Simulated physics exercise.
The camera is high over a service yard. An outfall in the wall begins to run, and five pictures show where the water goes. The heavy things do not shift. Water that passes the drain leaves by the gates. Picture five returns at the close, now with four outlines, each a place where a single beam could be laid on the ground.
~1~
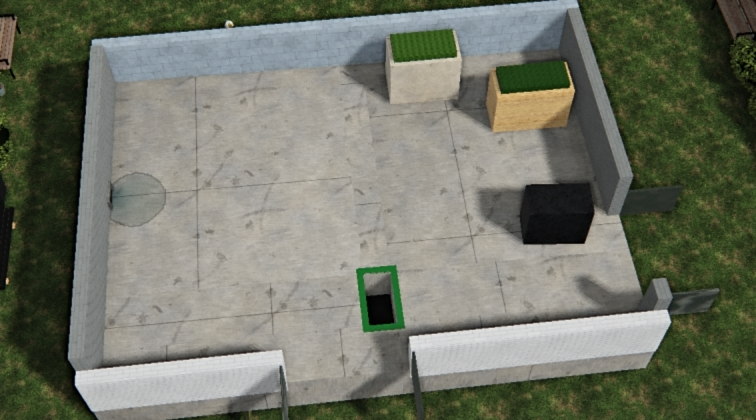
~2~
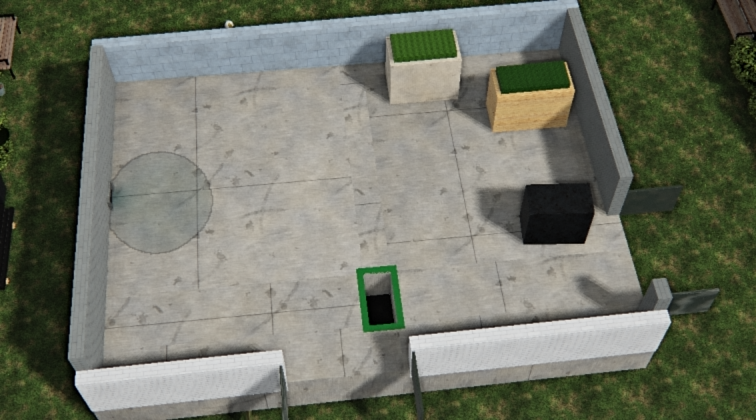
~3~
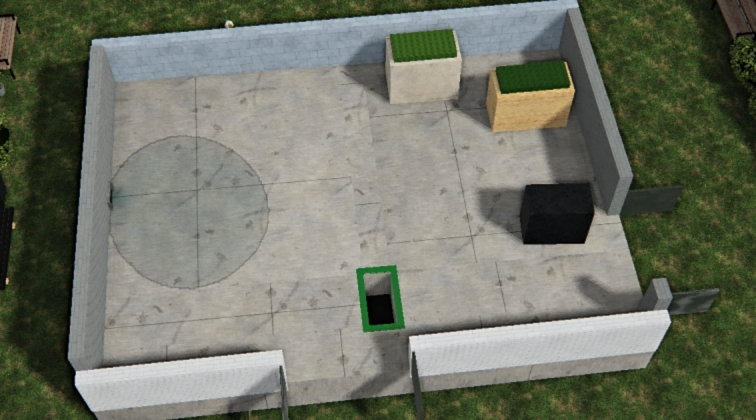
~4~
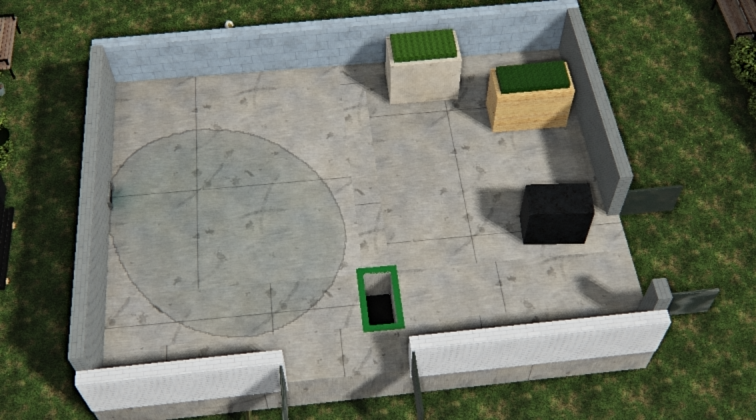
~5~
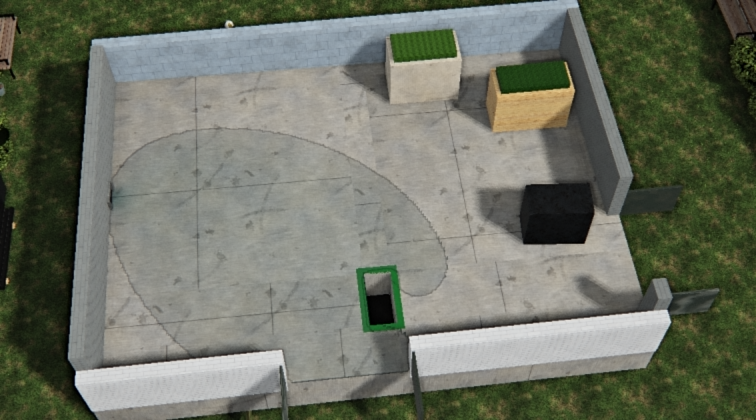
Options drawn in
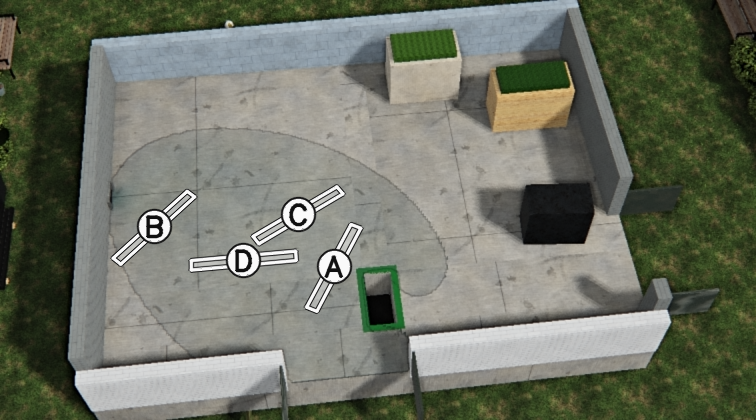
Walled concrete yard with planters and a black box, a sheet of water spreading rightward from the left wall and reaching a green-edged drain.
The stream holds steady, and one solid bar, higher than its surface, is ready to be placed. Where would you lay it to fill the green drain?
Place D does it best.
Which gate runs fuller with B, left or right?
More leaves on the right.
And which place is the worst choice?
The answer is A.
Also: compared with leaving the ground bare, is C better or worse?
It is worse.
In white, A from (311, 309) to (355, 226); B from (116, 261) to (190, 194); C from (255, 240) to (339, 190); D from (191, 265) to (295, 255).
Choosing A, next to none of the stream goes into the green drain, about 99 % out by the gates.
Choosing B, about 16 % of the stream goes into the green drain, about 84 % out by the gates.
Choosing C, about 12 % of the stream goes into the green drain, about 88 % out by the gates.
Choosing D, about 24 % of the stream goes into the green drain, about 75 % out by the gates.
